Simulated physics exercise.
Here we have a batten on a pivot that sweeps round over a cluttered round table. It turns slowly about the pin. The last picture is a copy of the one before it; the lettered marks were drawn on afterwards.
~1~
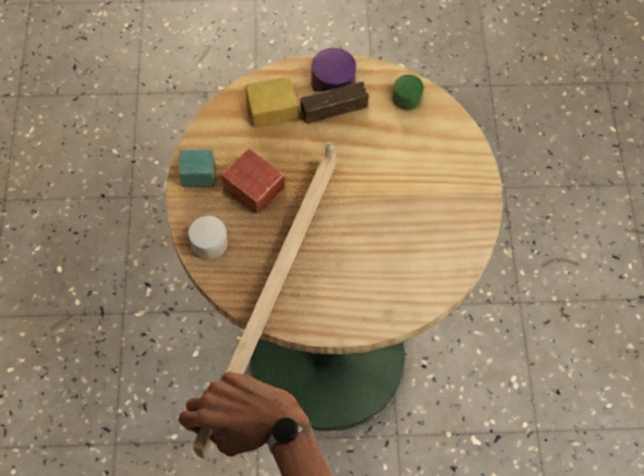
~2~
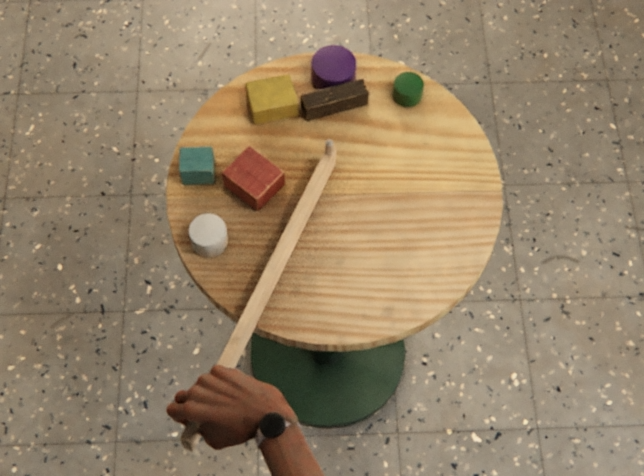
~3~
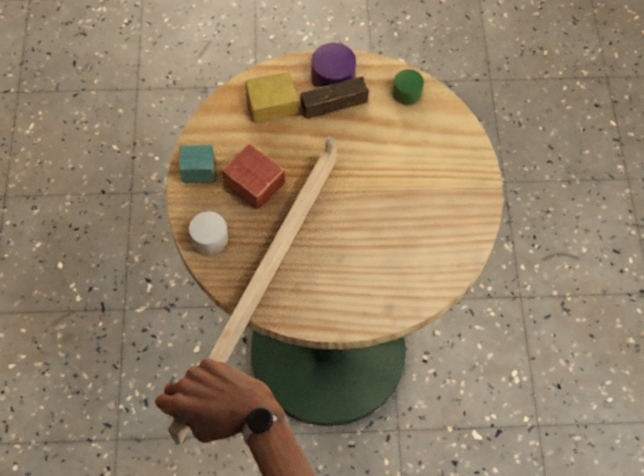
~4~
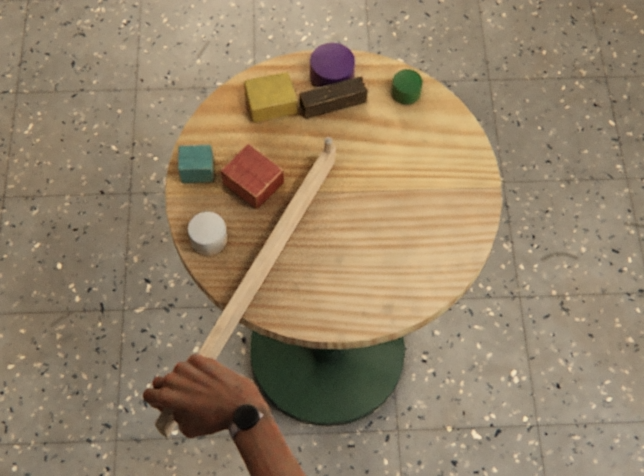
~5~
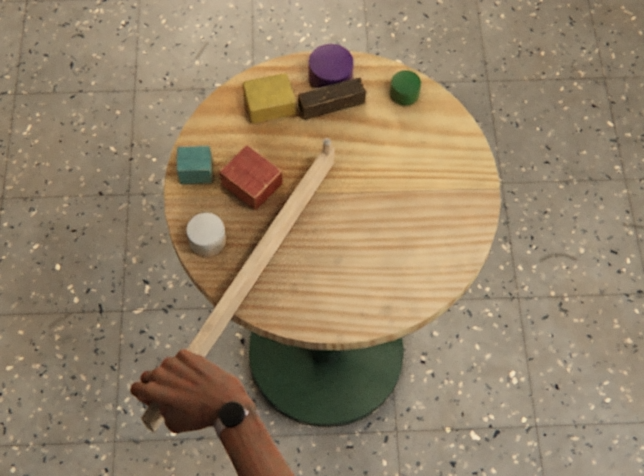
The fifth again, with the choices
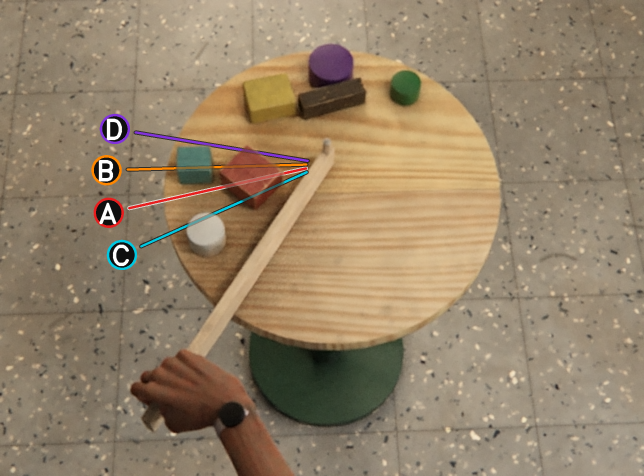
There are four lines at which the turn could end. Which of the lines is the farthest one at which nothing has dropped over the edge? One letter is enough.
It should halt at A.
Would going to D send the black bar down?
No.
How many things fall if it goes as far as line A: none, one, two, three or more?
In all, none.
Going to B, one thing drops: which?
The white tin.
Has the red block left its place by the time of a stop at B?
Yes.
On the marked copy, A at (219, 188); B at (217, 167); C at (226, 208); D at (221, 147).
With A. Early on, arm (246, 215); turquoise block (195, 165); white tin (204, 233).
Further on, arm (228, 192); white tin (181, 202); red block (249, 166).
At the end, arm (221, 174); white tin (169, 177); turquoise block (194, 157); nothing has fallen.
As for the rest, B drops the white tin; C is safe but short; D drops the white tin.
